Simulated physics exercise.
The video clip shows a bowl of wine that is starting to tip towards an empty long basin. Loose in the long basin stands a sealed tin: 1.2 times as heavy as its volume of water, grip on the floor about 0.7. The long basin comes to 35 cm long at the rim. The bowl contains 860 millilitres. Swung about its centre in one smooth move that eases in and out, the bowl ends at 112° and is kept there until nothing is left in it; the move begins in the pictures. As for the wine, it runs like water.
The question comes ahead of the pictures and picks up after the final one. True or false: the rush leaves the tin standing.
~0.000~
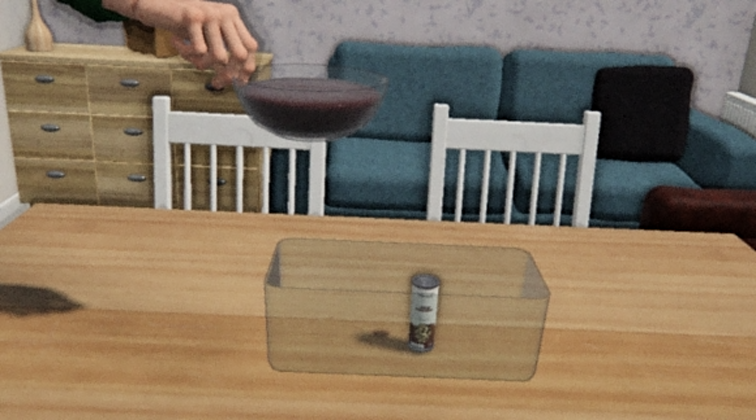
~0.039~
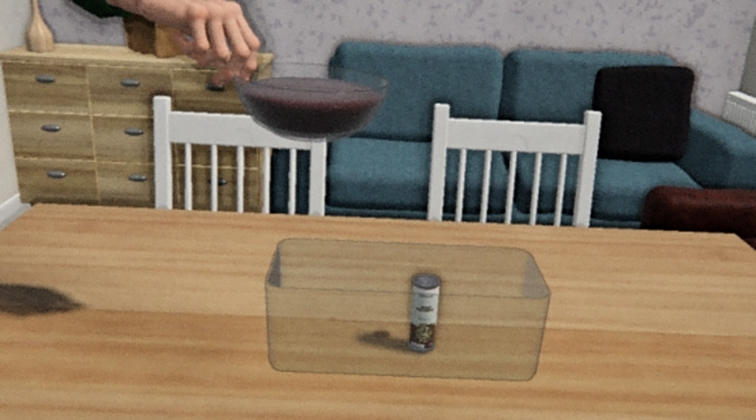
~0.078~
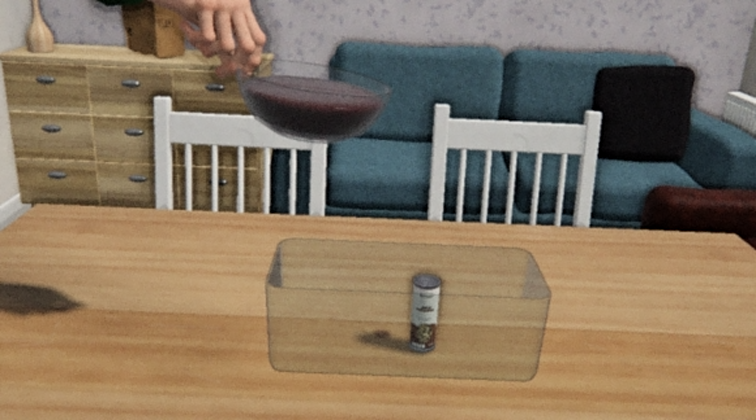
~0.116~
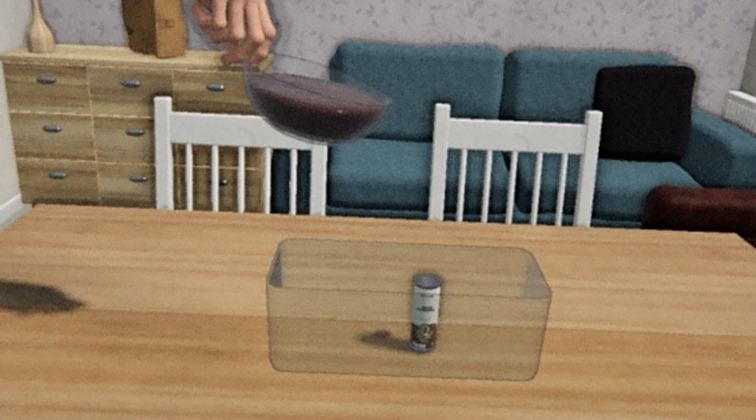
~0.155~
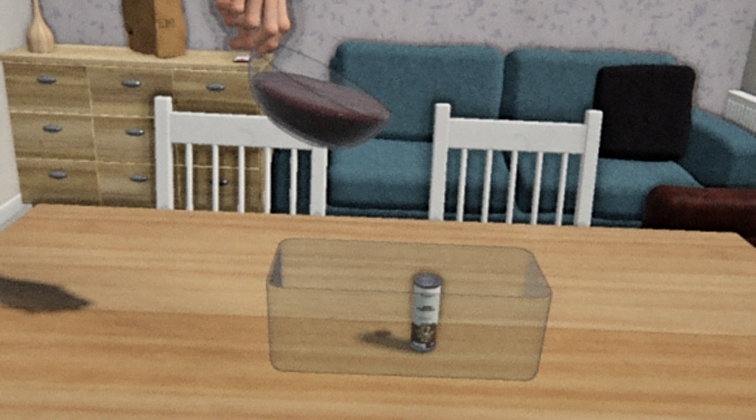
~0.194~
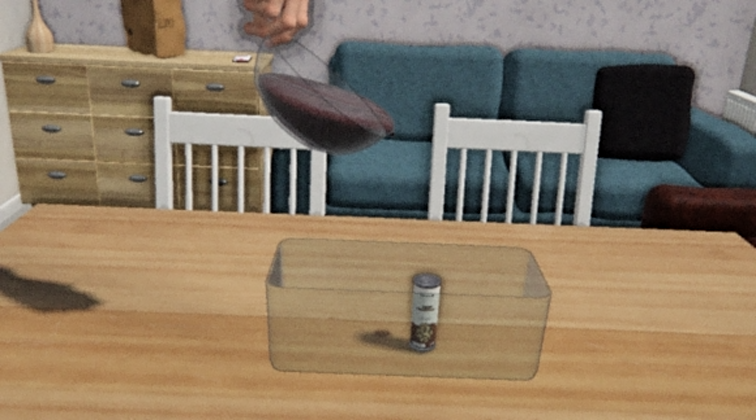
False.
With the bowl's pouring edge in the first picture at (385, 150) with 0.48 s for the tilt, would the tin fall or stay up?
Result: Tin tipped over.
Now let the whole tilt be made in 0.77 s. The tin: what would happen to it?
Then the tin does not tip.
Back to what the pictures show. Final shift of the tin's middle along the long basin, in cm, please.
Net tin displacement: Roughly 8.5 cm.
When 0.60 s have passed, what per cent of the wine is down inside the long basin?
Value: Approx. 96 %.
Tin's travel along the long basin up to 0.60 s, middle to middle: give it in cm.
Near 3 cm.
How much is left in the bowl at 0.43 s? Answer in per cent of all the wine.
About 1 per cent.
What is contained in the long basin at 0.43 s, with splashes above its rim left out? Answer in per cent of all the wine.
At that time the basin holds about 40 per cent of the liquid.
By 0.43 s the tilt is 109° and 1 per cent is still to pour; the tin stands where it began.
By 0.60 s the tilt is 112° and 0 per cent is still to pour; the tin leans 11°.
By 0.78 s the tilt is 112° and 0 per cent is still to pour; the tin leans 43°.
By 0.98 s the tilt is 112° and 0 per cent is still to pour; the tin lies on its side.
At rest the tin lies on its side.
